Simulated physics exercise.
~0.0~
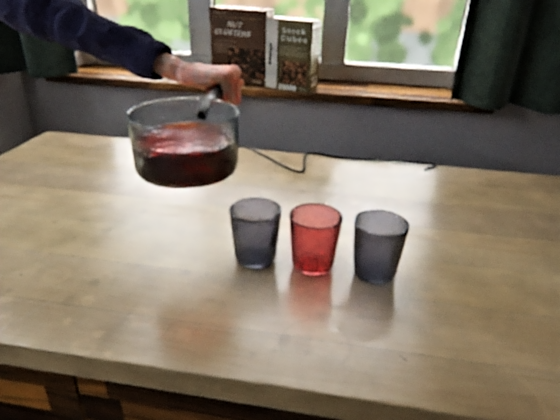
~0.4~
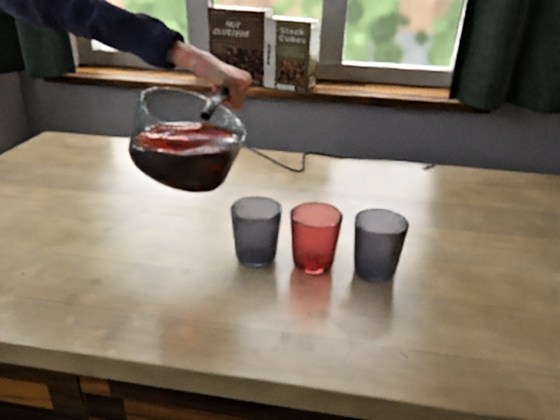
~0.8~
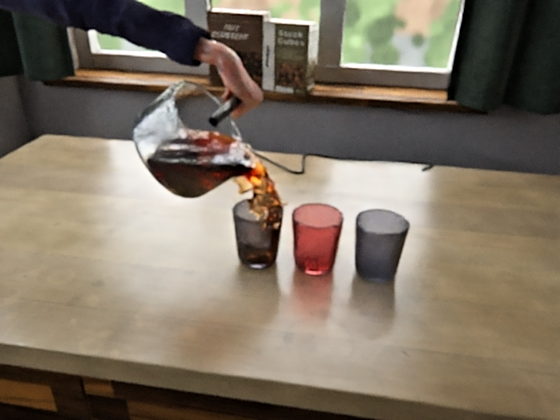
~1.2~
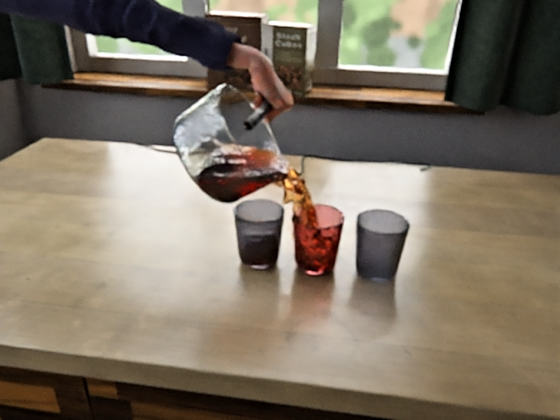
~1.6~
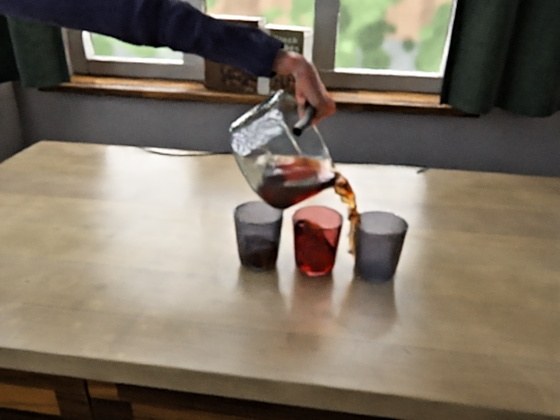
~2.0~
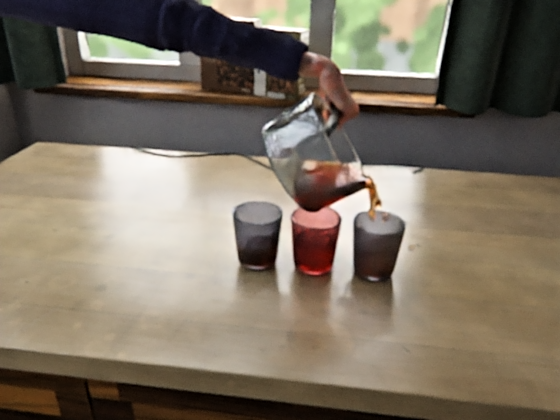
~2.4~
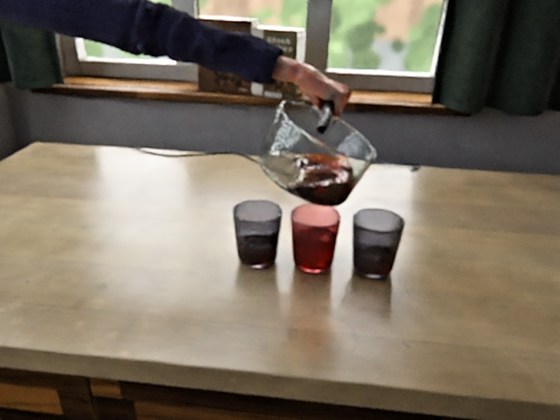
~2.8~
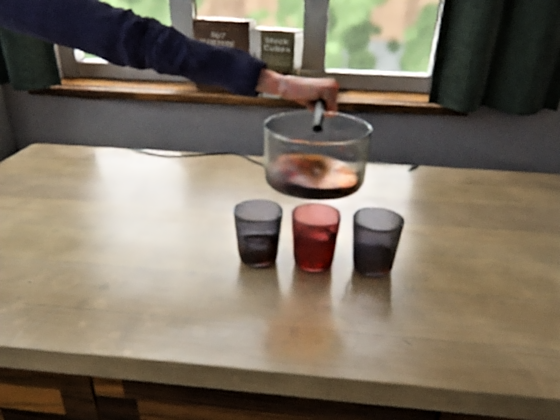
On a wooden worktop, a hand tilting a glass saucepan pours tea into three tumblers from left to right, then levels it.
